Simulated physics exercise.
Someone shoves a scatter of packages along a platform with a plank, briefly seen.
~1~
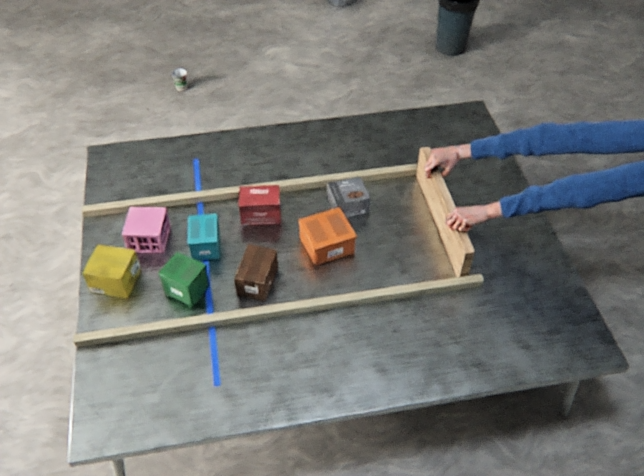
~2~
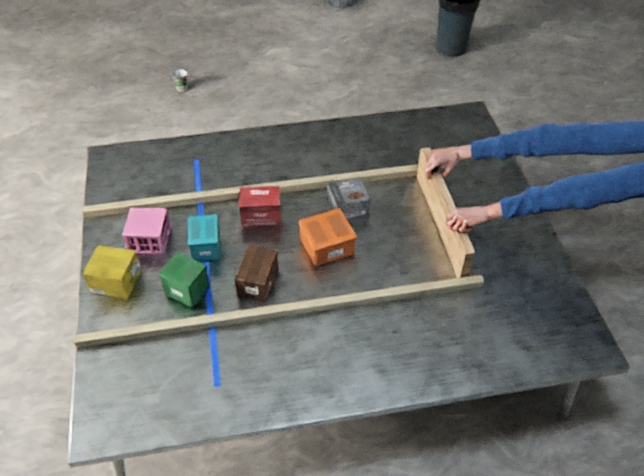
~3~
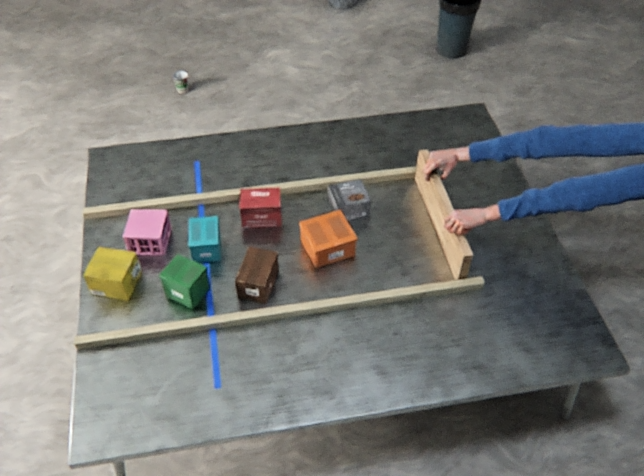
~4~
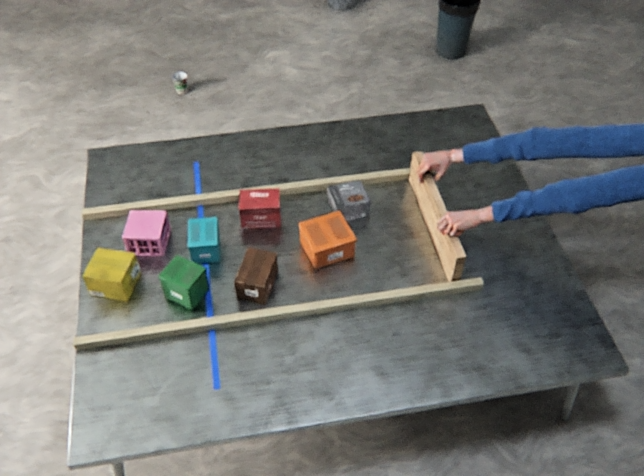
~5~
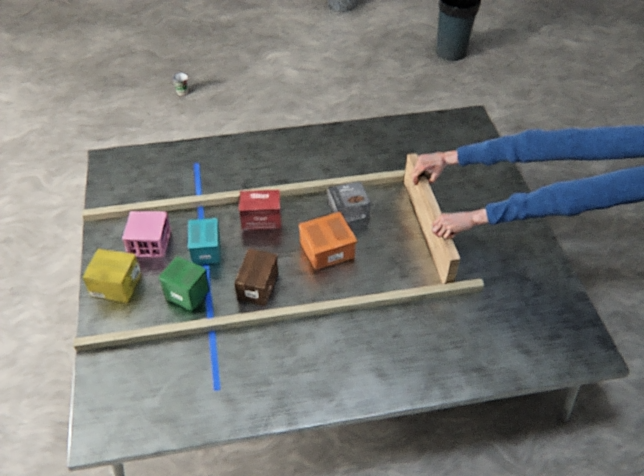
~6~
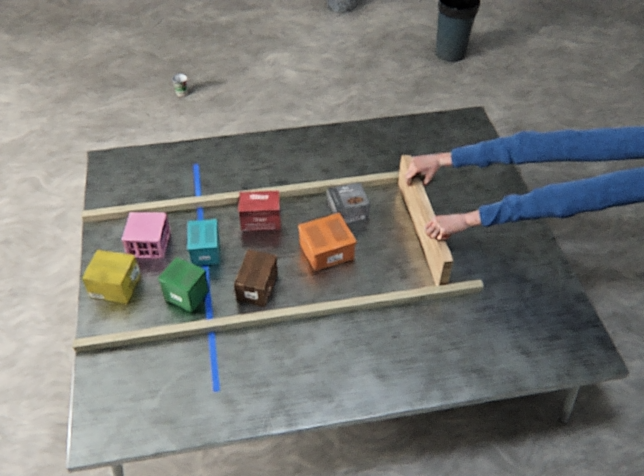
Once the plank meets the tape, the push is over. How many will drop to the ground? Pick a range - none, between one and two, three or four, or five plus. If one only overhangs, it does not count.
Range: None.
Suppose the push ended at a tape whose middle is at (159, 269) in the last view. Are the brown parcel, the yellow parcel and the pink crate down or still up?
The brown parcel keeps its spot, while the yellow parcel goes down and the pink crate goes down.
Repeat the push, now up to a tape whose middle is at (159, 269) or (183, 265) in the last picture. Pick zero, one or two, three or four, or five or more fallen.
With the tape at the first spot it's 1 or 2, and at the second it's not one.
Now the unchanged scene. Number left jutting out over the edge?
My count gives 0.
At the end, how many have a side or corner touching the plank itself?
Well, it touches 3.
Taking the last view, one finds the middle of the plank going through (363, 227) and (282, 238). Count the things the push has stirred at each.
The count reaches 1 first and 3 second.
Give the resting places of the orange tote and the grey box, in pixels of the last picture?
Orange tote: (180, 251); grey box: (183, 223).
A little later, none off yet; yellow parcel at rest near (112, 277); pink crate at rest near (147, 235); green tote at rest near (185, 286).
When it is over, the number that fall off is zero.
